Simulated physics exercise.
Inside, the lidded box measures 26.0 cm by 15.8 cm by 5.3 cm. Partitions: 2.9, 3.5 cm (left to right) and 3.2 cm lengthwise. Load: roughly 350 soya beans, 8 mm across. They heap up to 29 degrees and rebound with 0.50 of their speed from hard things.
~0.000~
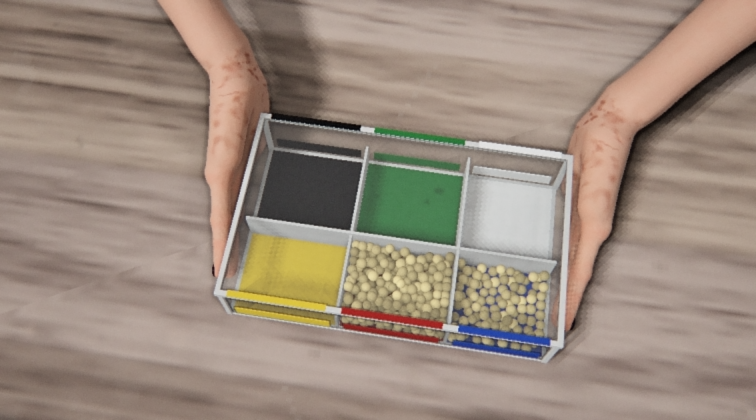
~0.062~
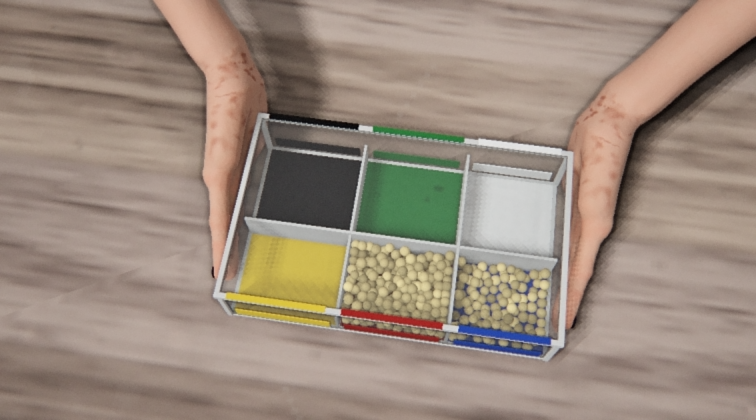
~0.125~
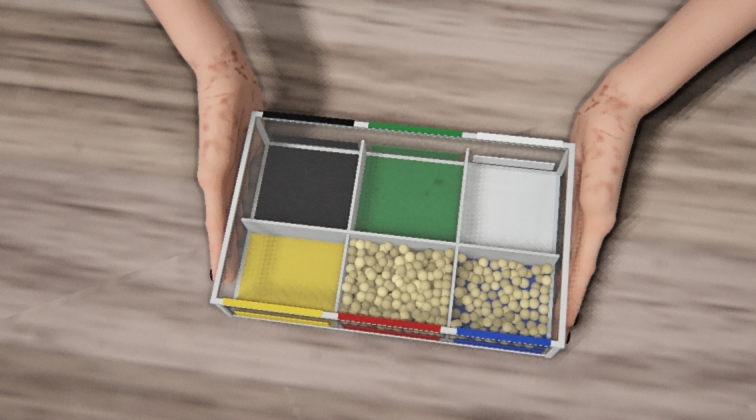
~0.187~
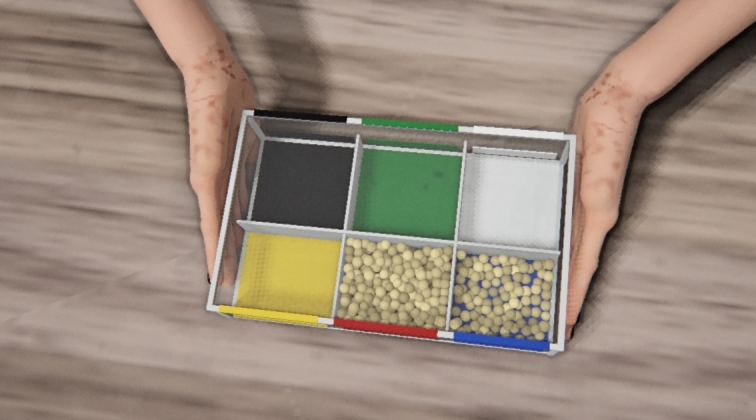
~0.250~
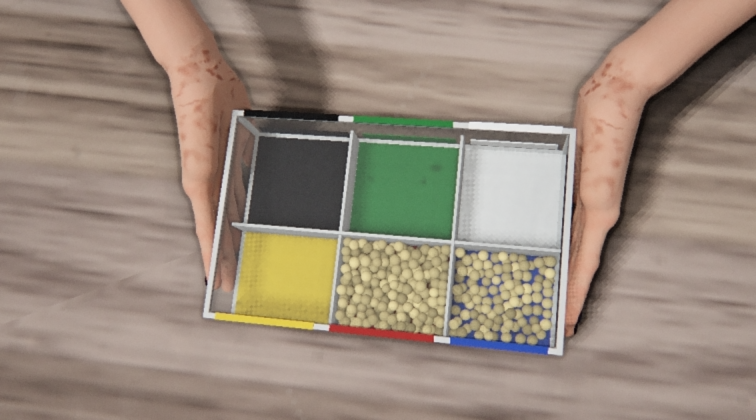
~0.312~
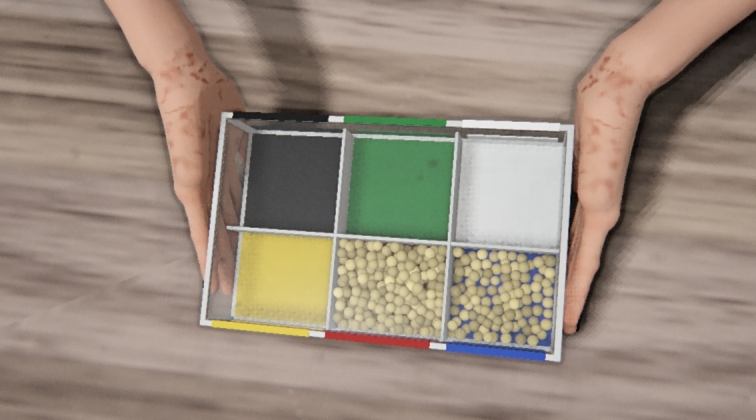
Two hands tilting a clear six-compartment box slightly toward its front left corner, pale beans staying in the red and blue sections.
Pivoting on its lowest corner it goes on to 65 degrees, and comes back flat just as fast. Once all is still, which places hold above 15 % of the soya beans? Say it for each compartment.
Red: Above, blue: Above, green: Below, yellow: Below, white: Below, black: Below.
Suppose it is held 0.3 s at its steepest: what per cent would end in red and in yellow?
Red 65, yellow 5.
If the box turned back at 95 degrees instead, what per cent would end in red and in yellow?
In that case red 55, yellow 20.
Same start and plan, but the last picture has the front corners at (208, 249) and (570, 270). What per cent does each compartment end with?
Red 50, blue 30, green 10, yellow 0, white 0, black 10.
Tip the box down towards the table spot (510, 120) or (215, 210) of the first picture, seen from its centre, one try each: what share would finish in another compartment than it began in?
About 20 and 25 per cent.
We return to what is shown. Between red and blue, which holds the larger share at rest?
The red one has more.
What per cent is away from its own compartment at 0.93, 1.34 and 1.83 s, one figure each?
In turn: 0, 5, 5.
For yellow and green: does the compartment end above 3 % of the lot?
Yellow yes; green no.
Then, at 0.93 s, tilt 62 degrees; red 70 %, blue 30 %.
After 1.34 s, tilt 25 degrees; red 65 %, blue 30 %, yellow 5 %.
Then, at 1.83 s, tilt 0 degrees; red 65 %, blue 30 %, yellow 5 %.
At rest (2.3 s), red 65 %, blue 30 %, green 0 %, yellow 5 %, white 0 %, black 0 %.
